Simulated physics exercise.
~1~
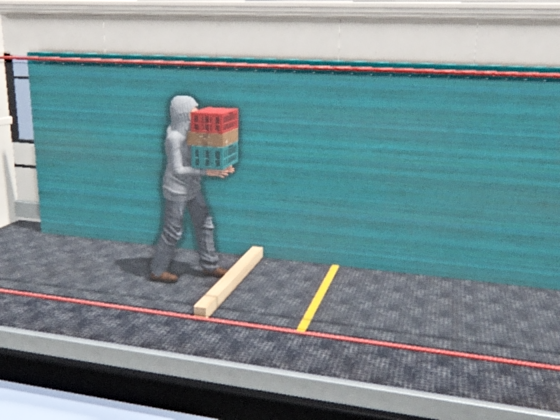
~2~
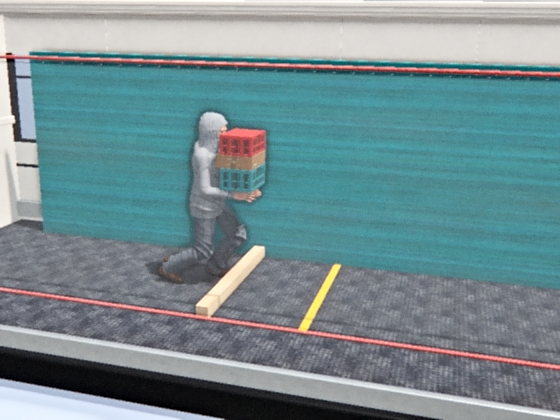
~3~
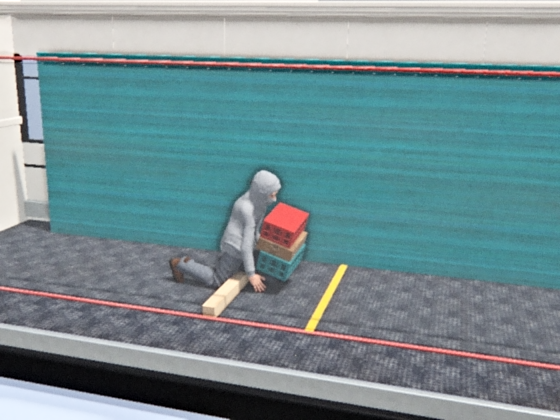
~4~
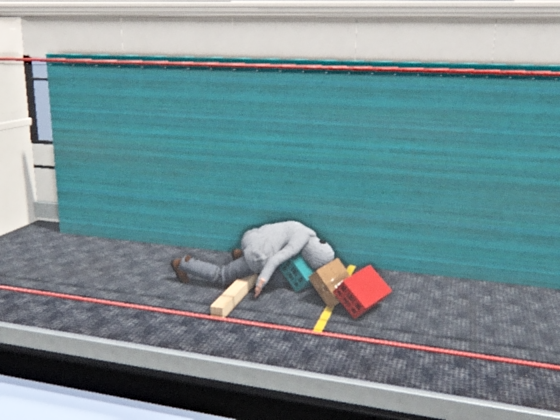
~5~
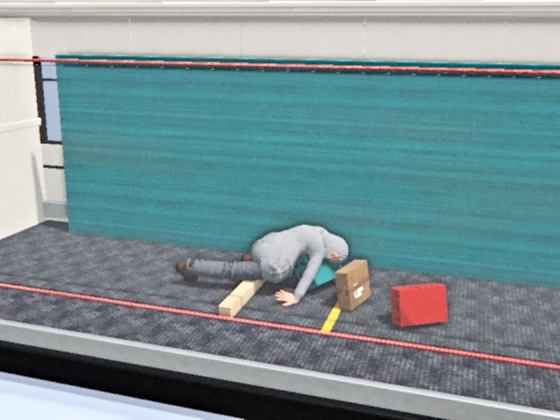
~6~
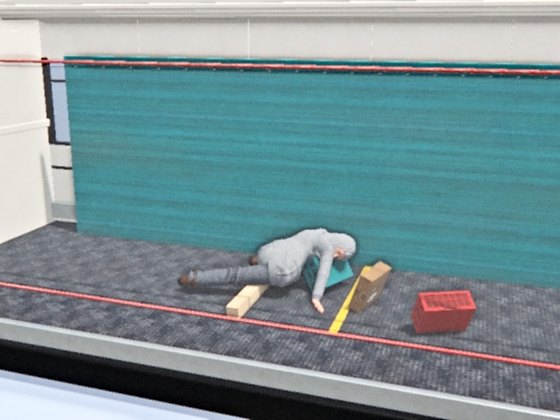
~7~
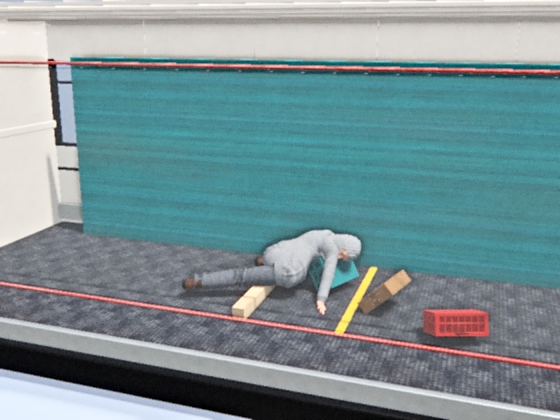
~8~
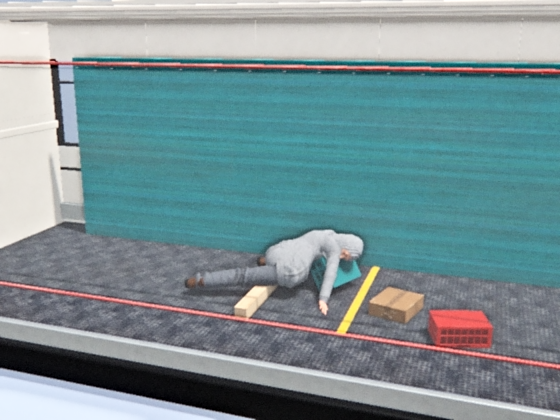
On a dark carpeted platform backed by a teal wall, a grey hooded figure stands holding a stack of a red crate, a brown parcel and a teal crate, facing right behind a low wooden rail. The figure's knees buckle, and it drops and pitches forward over the rail with the stack. The boxes spill to the right as its torso folds down. The red crate tumbles farthest, and the parcel tips over past the yellow line. The figure finally lies limp across the rail, its head by the teal crate, both short of the line.
